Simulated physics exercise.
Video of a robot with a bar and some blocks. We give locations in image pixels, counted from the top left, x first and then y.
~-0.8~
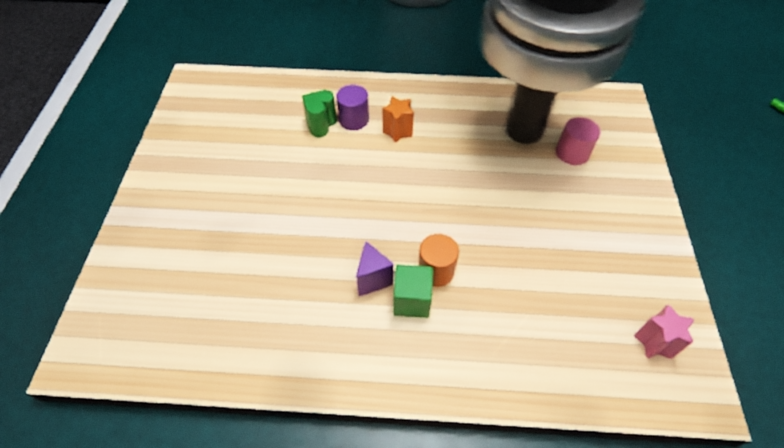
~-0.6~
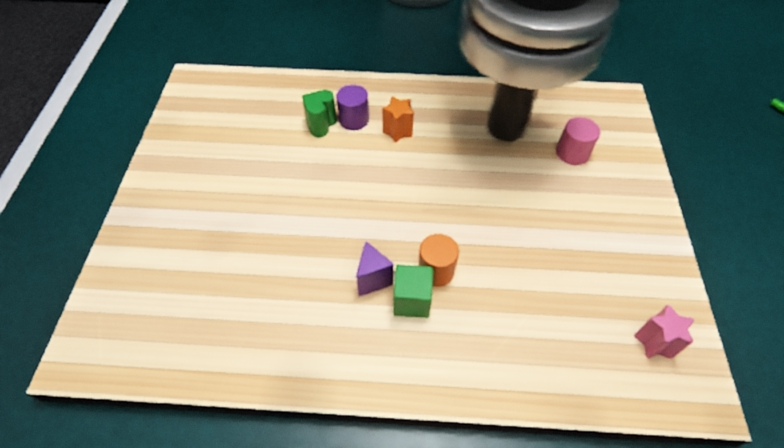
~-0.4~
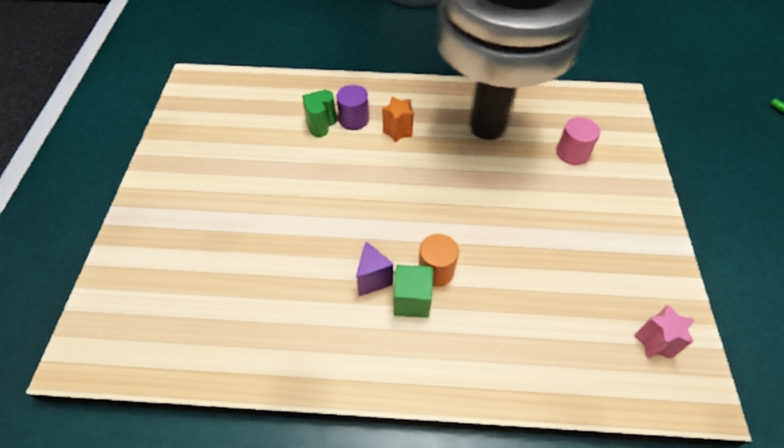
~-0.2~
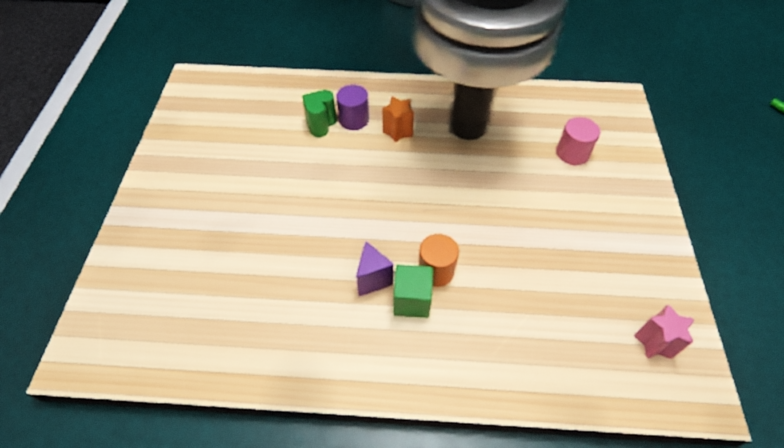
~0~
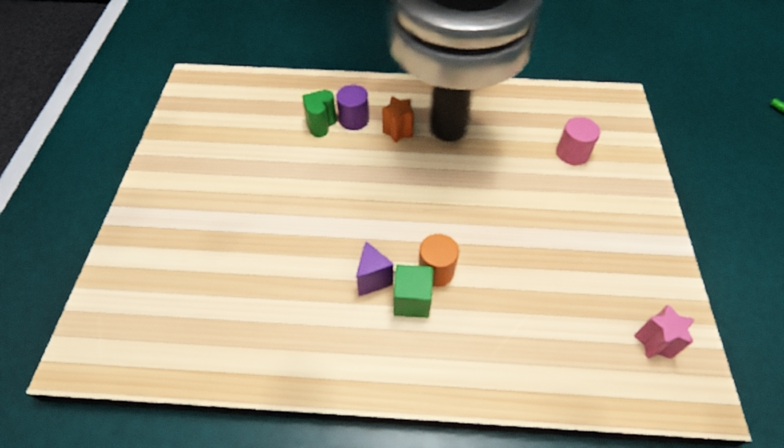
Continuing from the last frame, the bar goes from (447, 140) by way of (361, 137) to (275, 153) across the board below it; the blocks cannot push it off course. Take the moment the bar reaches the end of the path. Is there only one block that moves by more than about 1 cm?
No, that is not how it ends up.
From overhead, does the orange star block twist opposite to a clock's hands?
No, it doesn't check out.
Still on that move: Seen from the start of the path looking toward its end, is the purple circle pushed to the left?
No, I don't think so.
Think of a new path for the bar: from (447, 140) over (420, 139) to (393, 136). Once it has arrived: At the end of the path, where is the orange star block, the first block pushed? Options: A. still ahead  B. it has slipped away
A.
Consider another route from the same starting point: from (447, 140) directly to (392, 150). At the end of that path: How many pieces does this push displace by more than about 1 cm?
I count one.
The first path, step by step. One third of the way, bar (388, 125); green heart-shaped block (308, 98), turned 45° anticlockwise; purple circle (335, 89); orange star block (360, 102), turned 30° clockwise.
Two thirds of the way, bar (331, 130); green heart-shaped block (284, 92), turned 60° anticlockwise; purple circle (316, 79); orange star block (312, 98), turned 60° clockwise.
At the end, bar (273, 143); green heart-shaped block (276, 87), turned 65° anticlockwise; purple circle (316, 79); orange star block (303, 99), turned 95° clockwise.
